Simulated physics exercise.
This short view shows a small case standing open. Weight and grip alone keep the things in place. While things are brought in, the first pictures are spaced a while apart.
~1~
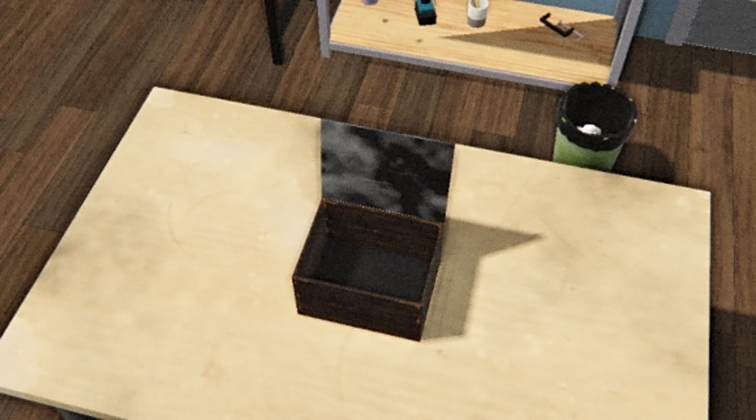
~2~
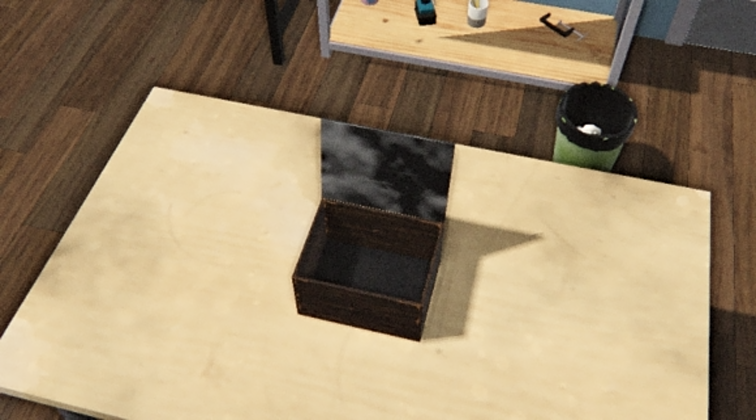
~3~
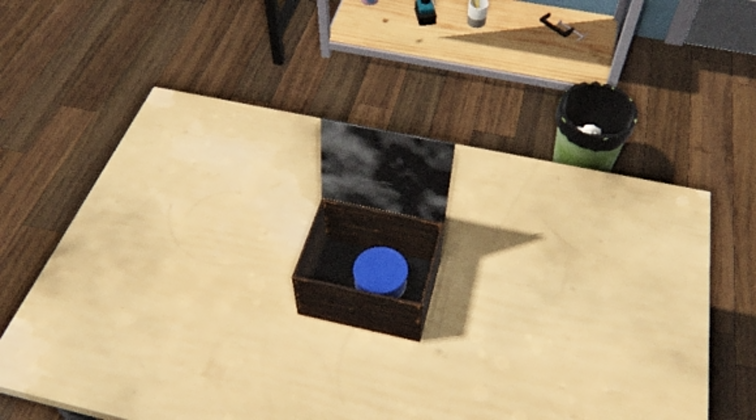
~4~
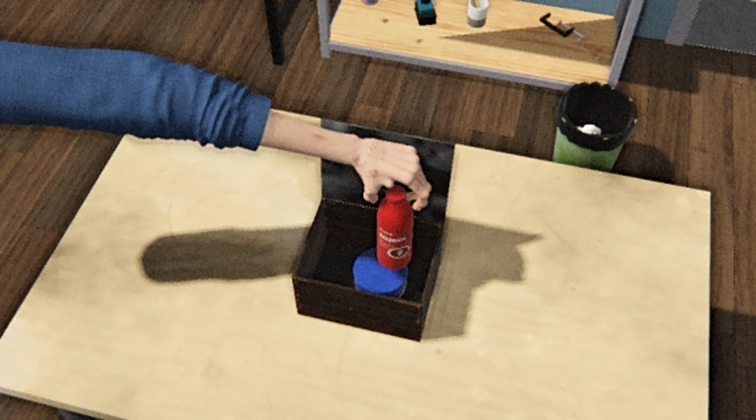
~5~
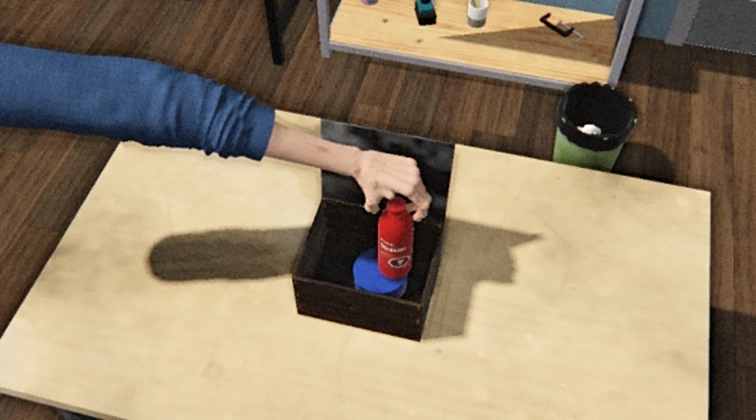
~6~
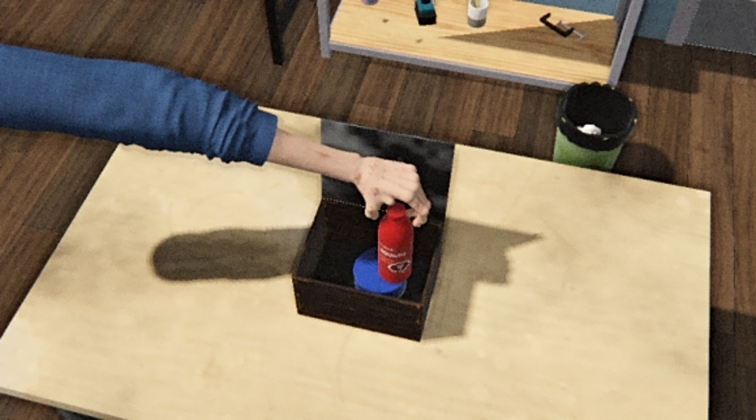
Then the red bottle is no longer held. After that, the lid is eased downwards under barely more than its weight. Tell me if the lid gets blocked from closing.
It gets blocked and stays up.
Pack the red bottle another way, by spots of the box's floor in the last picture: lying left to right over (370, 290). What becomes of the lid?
Then the lid does shut, as it turns out.
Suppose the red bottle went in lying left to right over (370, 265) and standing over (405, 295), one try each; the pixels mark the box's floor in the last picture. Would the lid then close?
In the first case it comes fully down; in the second case it gets propped open.
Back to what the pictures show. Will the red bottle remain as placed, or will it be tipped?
The red bottle stays as it was set.
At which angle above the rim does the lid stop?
Angle above rim: About 65°.
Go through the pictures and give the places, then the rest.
In the first picture, the last thing is not in view yet.
In the second picture, the last thing is not in view yet.
In the third picture, the last thing is not in view yet; blue tub (381, 276).
The fourth picture shows still above its spot; red bottle (395, 226); blue tub (381, 276).
The fifth picture shows still above its spot; red bottle (396, 236); blue tub (381, 276).
The sixth picture shows in place under the hand; red bottle (396, 241).
Then, 1.00 s past the last view, lid starting down.
Then, 1.50 s past the last view, lid 66° above the rim.
Then, 2.60 s past the last view, lid 63° above the rim.
Then, 4.40 s past the last view, lid 64° above the rim.
Finally, lid 65° above the rim; both still in place. Final places as the last picture's camera would see them, red bottle near (395, 239).
